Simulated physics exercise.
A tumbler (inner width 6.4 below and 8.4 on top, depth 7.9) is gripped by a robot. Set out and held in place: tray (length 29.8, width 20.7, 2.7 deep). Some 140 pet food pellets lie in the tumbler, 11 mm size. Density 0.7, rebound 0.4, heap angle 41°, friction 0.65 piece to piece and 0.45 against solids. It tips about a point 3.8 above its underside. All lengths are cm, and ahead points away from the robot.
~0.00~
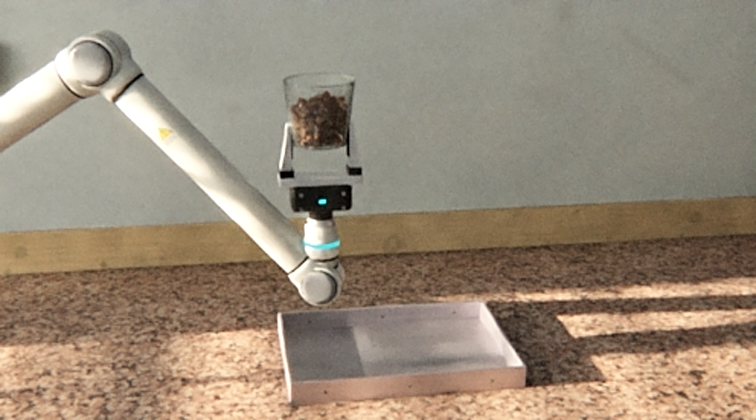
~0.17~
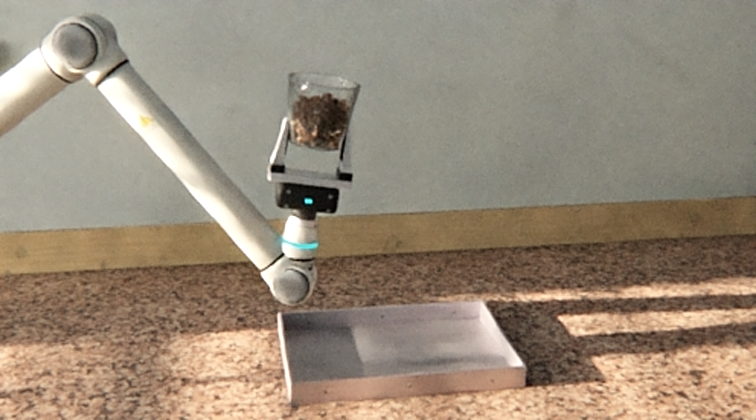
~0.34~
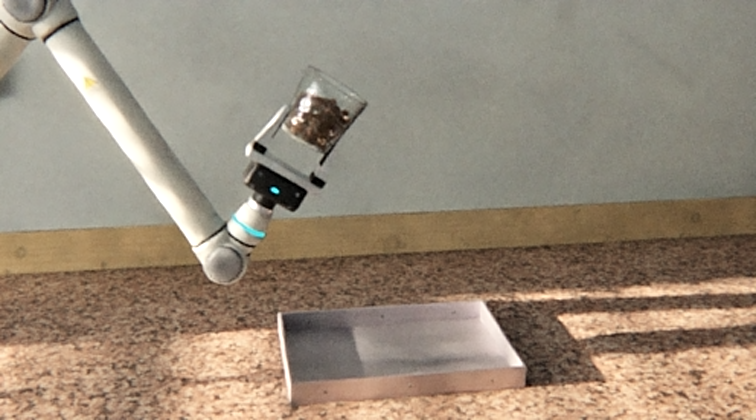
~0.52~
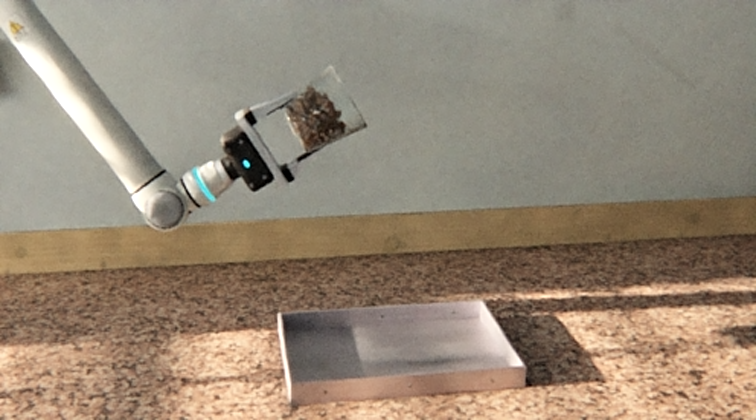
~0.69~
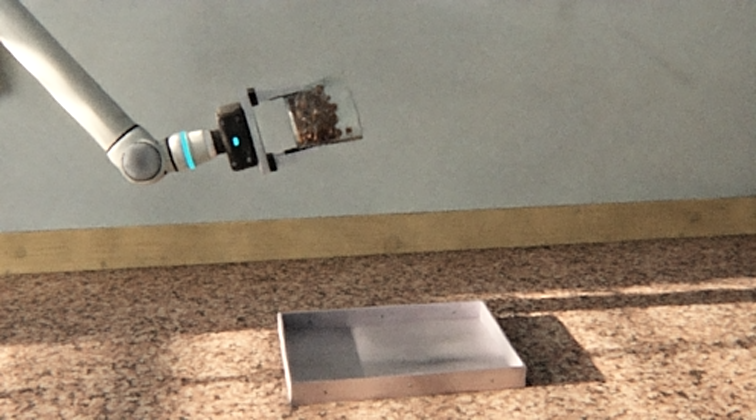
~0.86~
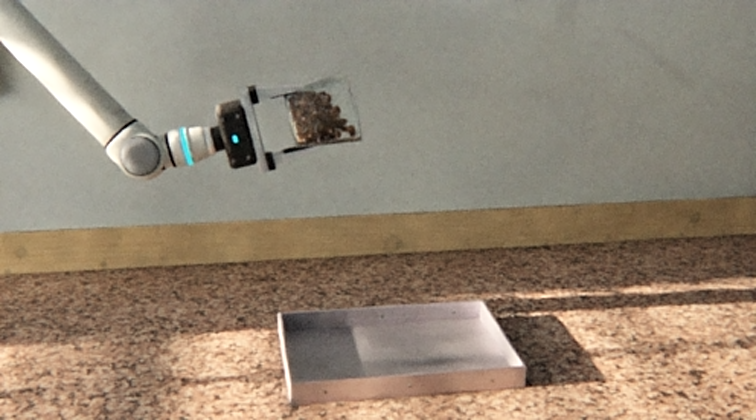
Above a shallow tray, a robot arm tilts a clear tumbler of pellets rightward onto its side.
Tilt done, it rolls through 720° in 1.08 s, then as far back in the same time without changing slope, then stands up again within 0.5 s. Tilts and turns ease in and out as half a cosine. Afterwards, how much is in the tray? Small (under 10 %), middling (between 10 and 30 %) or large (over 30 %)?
Share in the tray: Large (over 30 %).
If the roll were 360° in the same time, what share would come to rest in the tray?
Then about 40 per cent.
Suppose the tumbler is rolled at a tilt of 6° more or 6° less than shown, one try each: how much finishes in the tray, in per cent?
About 75 and 20 per cent.
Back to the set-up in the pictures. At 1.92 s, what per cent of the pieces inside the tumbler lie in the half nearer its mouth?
Roughly 35 per cent.
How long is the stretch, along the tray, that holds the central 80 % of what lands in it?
About 14 cm.
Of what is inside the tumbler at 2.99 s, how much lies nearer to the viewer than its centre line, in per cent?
About 65 per cent.
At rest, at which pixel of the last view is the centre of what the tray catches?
At about (416, 350).
After 1.92 s, tipped 78°, highest piece 37 above the table; 118 in the tumbler, 20 in the tray, 1 on the table or floor, 3 in flight or on a rim.
After 2.99 s, tipped 78°, highest piece 36 above the table; 89 in the tumbler, 49 in the tray, 1 on the table or floor, 3 in flight or on a rim.
After 3.72 s, upright, highest piece 38 above the table; 87 in the tumbler, 54 in the tray, 1 on the table or floor.
After 4.42 s, upright, highest piece 38 above the table; 87 in the tumbler, 54 in the tray, 1 on the table or floor.
At rest, 87 in the tumbler, 54 in the tray, 1 on the table or floor. That is 38 % in the tray.
